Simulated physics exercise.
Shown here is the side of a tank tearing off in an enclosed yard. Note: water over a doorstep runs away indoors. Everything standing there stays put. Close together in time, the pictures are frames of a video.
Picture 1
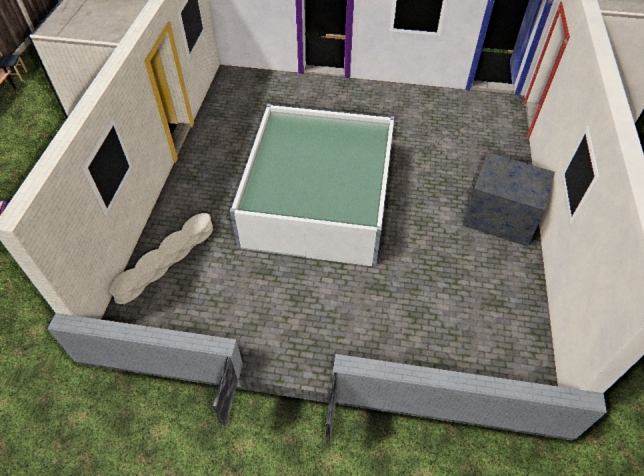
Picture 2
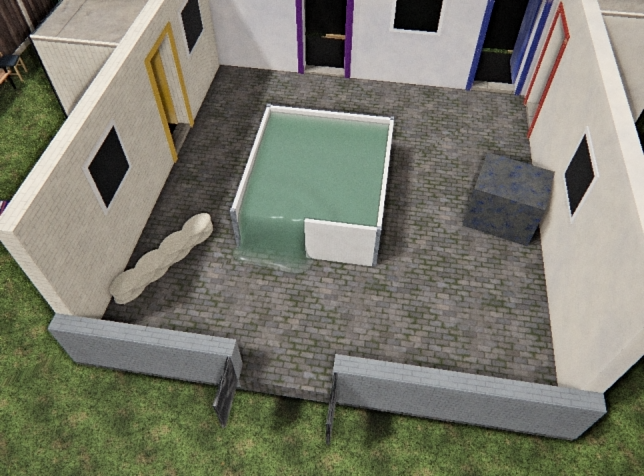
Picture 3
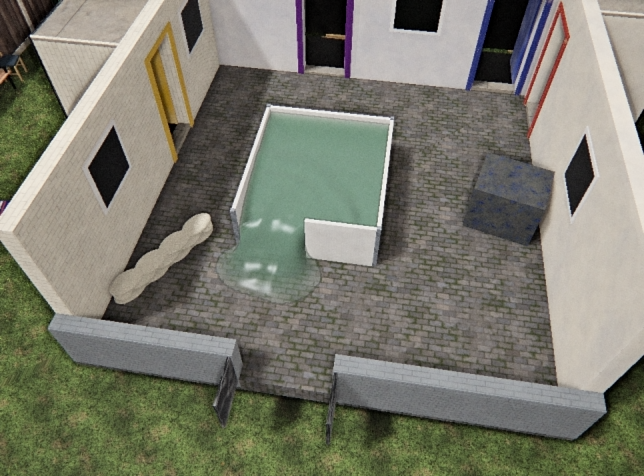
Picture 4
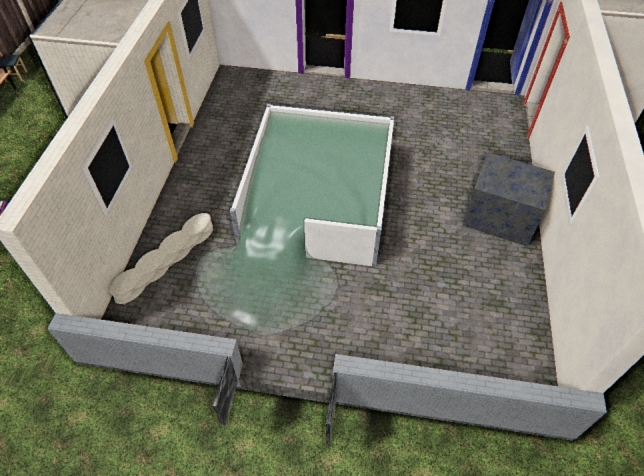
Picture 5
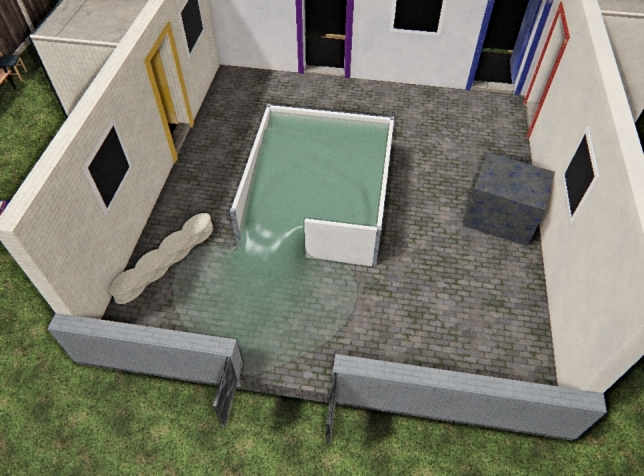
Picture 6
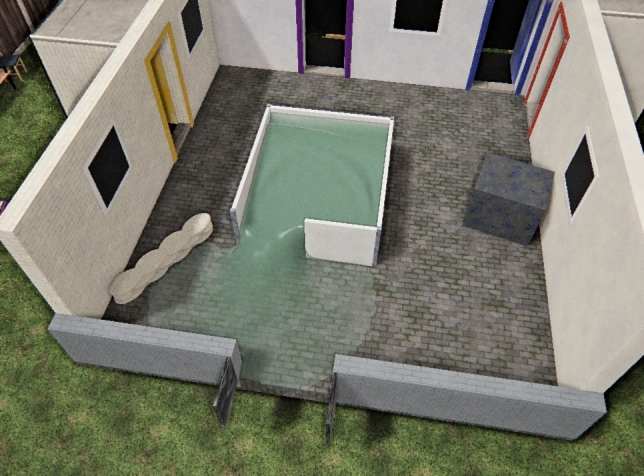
Green water poured out of a white-walled tank in a paved yard after the left part of its front side gave way, spreading across the bricks in a widening, thinning sheet toward the gate opening.
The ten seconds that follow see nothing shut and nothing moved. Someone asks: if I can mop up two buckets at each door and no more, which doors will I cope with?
The blue door: You will cope; the red door: You will cope; the purple door: You will cope; the yellow door: You will cope.
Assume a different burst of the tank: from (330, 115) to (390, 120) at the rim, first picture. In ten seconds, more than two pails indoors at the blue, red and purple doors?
Blue exceeds the limit, red exceeds the limit, purple exceeds the limit.
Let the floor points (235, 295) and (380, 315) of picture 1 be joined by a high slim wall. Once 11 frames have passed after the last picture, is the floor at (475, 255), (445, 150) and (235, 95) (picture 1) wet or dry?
Point by point: First submerged, second not reached, third not reached.
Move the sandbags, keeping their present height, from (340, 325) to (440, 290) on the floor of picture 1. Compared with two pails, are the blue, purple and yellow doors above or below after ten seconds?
Looks like the blue door keeps it out, while the purple door gets too much and the yellow door keeps it out.
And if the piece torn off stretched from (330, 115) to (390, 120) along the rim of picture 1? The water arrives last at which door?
It would be the yellow-painted one.
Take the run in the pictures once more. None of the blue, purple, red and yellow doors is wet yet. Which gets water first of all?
My answer is the door marked yellow.
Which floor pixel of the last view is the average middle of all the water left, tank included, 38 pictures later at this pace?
Near (293, 228) in the last view.
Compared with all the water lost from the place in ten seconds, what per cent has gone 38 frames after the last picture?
I'd estimate some 75 per cent.
A moment on, water covers 20 % of the floor; the blue door not reached, the red door not reached, the purple door not reached, the yellow door not reached.
Next, water covers 25 % of the floor; the blue door not reached, the red door not reached, the purple door not reached, the yellow door not reached.
Then, water covers 40 % of the floor; the blue door not reached, the red door not reached, the purple door not reached, the yellow door wet at the sill, nothing in.
Later, water covers 55 % of the floor; the blue door not reached, the red door not reached, the purple door under two buckets in, the yellow door wet at the sill, nothing in.
In the end, water covers 90 % of the floor; the blue door wet at the sill, nothing in, the red door wet at the sill, nothing in, the purple door under two buckets in, the yellow door wet at the sill, nothing in.
